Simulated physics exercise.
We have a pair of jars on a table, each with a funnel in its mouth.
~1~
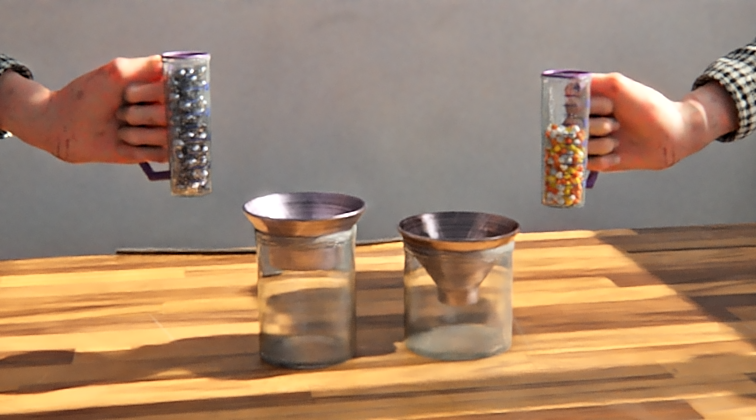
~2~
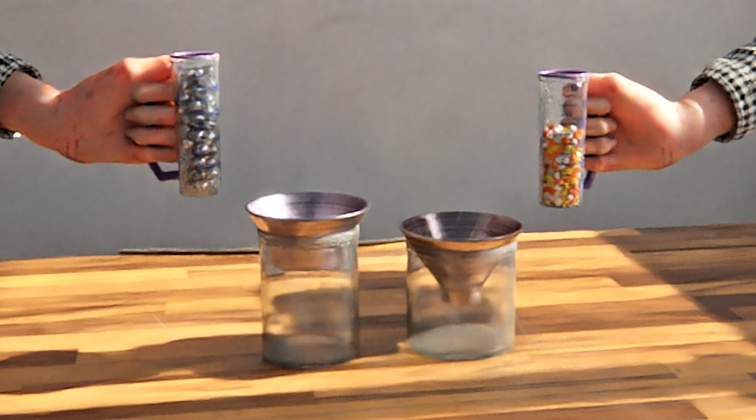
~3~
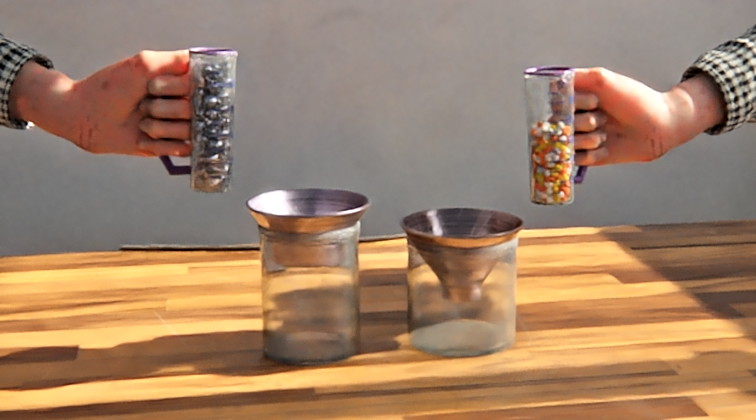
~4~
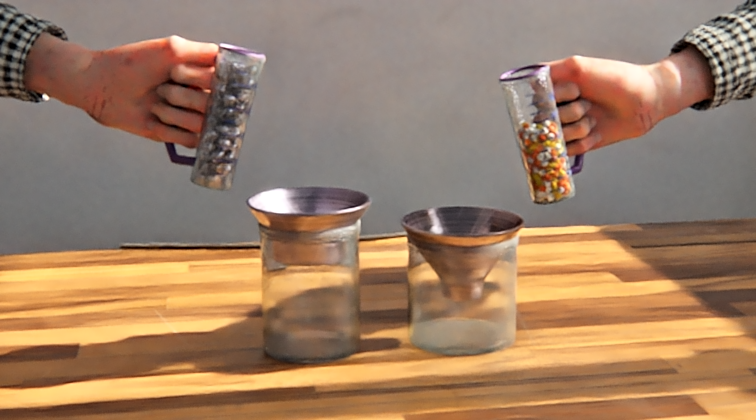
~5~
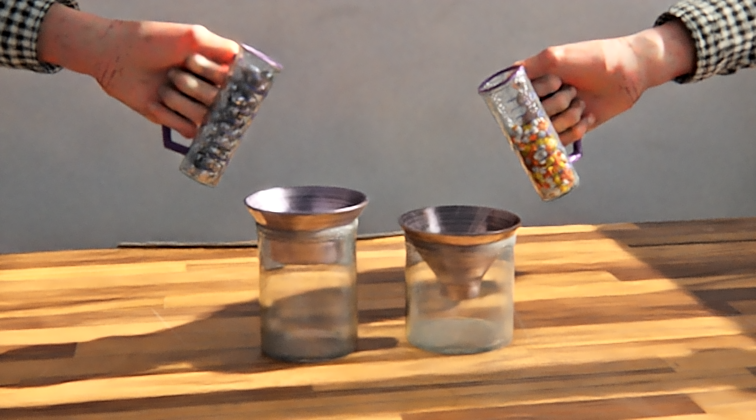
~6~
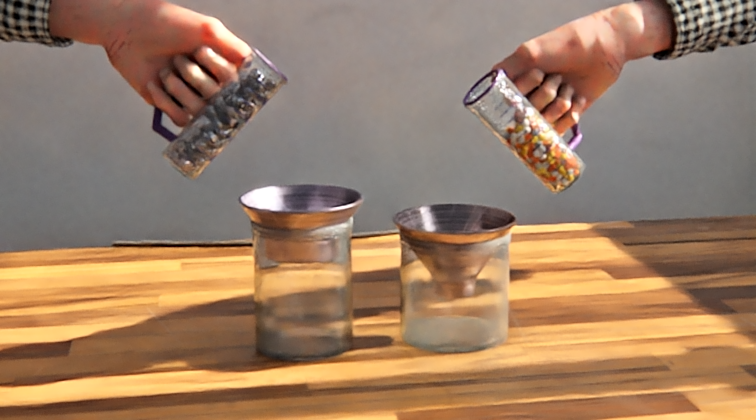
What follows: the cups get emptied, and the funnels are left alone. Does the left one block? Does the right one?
The left one drains completely, and the right one drains completely.
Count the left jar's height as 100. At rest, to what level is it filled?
I'd put it near 20 per cent.
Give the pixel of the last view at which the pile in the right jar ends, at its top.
Top at rest: Approx. (484, 313).
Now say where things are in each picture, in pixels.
The first frame shows left funnel near (305, 215), outlet at (306, 261), about 6 pieces wide; left cup near (189, 125), holding steel balls; right funnel near (458, 235), outlet at (458, 299), about 6 pieces wide; right cup near (565, 139), holding round plastic beads.
The second frame shows left cup near (198, 125), upright; right cup near (562, 139), upright.
The third frame shows left cup near (212, 121), tipped 3°; right cup near (551, 136), tipped 3°.
The fourth frame shows left cup near (226, 118), tipped 15°; right cup near (539, 135), tipped 15°.
The fifth frame shows left cup near (229, 117), tipped 30°; right cup near (531, 135), tipped 30°.
The sixth frame shows left funnel near (302, 208), outlet at (303, 253); left cup near (224, 116), tipped 44°; right funnel near (455, 228), outlet at (454, 291); right cup near (526, 133), tipped 44°.
Then, 0.29 s on from there, left, the whole lot still in the cup; right, the whole lot still in the cup.
Then, 0.59 s on from there, left, all but a few still in the cup, a little in or over the funnel; right, the whole lot still in the cup.
Then, 0.95 s on from there, left, near a third still in the cup, near a quarter in or over the funnel, near a third down in the jar; right, near a third still in the cup, near half in or over the funnel, near a quarter down in the jar.
In the end, left, the whole lot down in the jar; right, the whole lot down in the jar.
